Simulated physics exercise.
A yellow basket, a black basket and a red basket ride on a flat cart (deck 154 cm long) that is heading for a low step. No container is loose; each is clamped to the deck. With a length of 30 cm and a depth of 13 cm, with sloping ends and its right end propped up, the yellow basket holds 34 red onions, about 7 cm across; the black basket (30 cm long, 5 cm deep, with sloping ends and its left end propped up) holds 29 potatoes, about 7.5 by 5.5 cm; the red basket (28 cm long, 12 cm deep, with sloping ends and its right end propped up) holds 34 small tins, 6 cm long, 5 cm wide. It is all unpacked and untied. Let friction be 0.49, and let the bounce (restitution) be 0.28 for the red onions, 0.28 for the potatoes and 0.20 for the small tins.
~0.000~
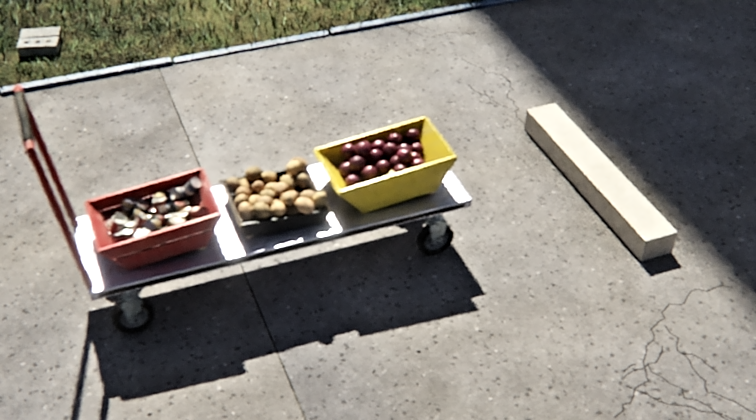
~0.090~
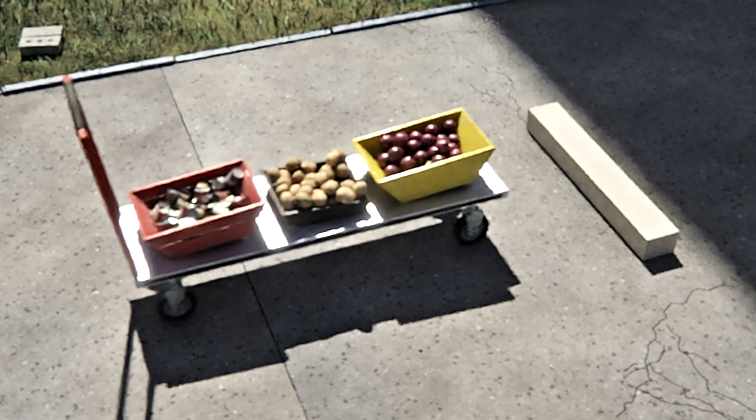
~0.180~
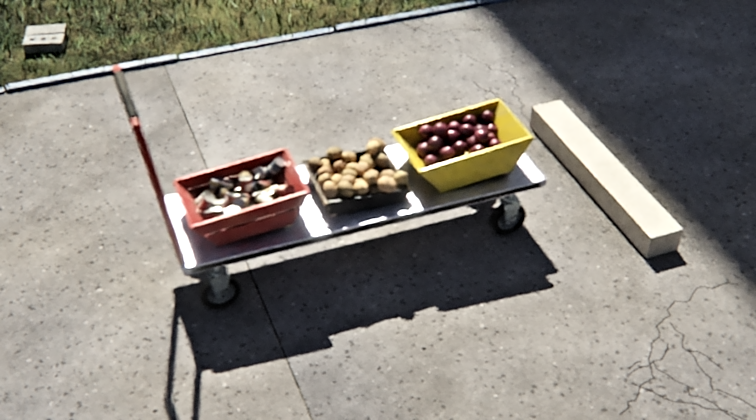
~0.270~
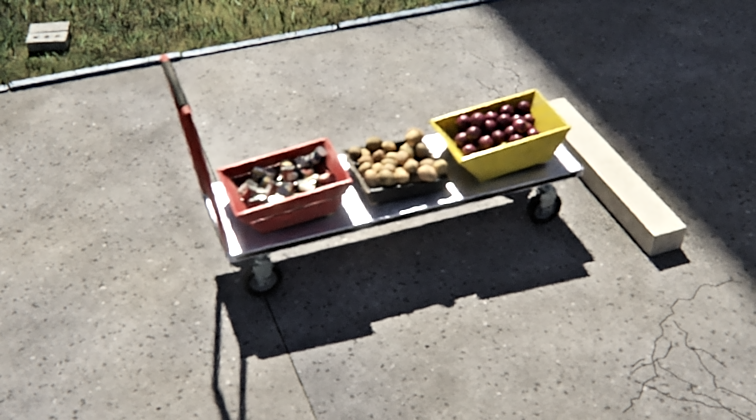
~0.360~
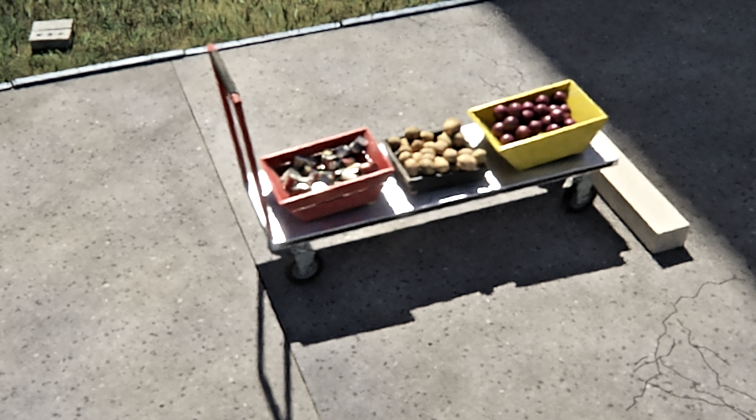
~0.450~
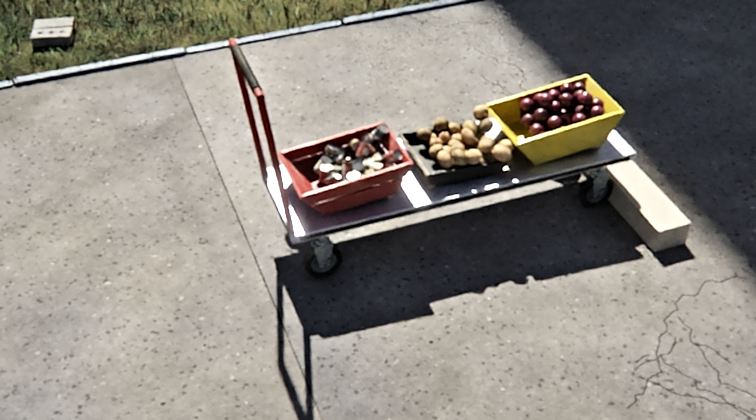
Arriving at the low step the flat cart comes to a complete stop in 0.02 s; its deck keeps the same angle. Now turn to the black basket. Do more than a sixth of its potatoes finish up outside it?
Yes.
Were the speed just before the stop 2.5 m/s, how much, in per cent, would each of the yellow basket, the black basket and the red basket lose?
Yellow basket 20 %, black basket 30 %, red basket 10 %.
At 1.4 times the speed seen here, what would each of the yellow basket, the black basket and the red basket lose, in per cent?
In that case the yellow basket sheds 20 per cent, the black basket 40 per cent and the red basket 10 per cent.
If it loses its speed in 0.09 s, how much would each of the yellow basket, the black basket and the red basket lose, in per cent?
In that case yellow basket 0, black basket 20, red basket 0 per cent.
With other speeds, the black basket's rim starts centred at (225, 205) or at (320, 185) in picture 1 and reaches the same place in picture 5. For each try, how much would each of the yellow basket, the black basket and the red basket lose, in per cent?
Yellow basket 10 and 0, black basket 40 and 20, red basket 10 and 0 per cent.
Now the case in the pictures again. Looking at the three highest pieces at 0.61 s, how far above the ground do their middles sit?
Their middles average near 54 cm high.
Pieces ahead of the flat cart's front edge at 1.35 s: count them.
I'd estimate close to 1 pieces.
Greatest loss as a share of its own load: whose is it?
The black basket.
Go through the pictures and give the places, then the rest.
In the first picture (we follow the rim corner now nearest the camera; the camera pans a little), black basket at (242, 224); red basket at (99, 250); 72 cm still to roll; nothing out yet.
In the second picture, black basket at (285, 214); red basket at (146, 238); 56 cm still to roll.
In the third picture, black basket at (327, 202); red basket at (193, 226); 40 cm still to roll.
In the fourth picture, black basket at (369, 191); red basket at (238, 214); 24 cm still to roll.
In the fifth picture, black basket at (410, 180); red basket at (282, 202); 8 cm still to roll.
In the sixth picture, black basket at (429, 173); red basket at (302, 196); stopped; 2 out, the lowest potato at (506, 147).
After 0.49 s, 0 of 34 out of the yellow basket, 1 of 29 out of the black basket and 0 of 34 out of the red basket.
After 0.61 s, 0 of 34 out of the yellow basket, 9 of 29 out of the black basket and 0 of 34 out of the red basket.
After 0.84 s, 1 of 34 out of the yellow basket, 9 of 29 out of the black basket and 0 of 34 out of the red basket.
Outcome (at 1.35 s), 1 of 34 out of the yellow basket, 10 of 29 out of the black basket and 0 of 34 out of the red basket. Asked share, 10 of 29, 34 per cent.
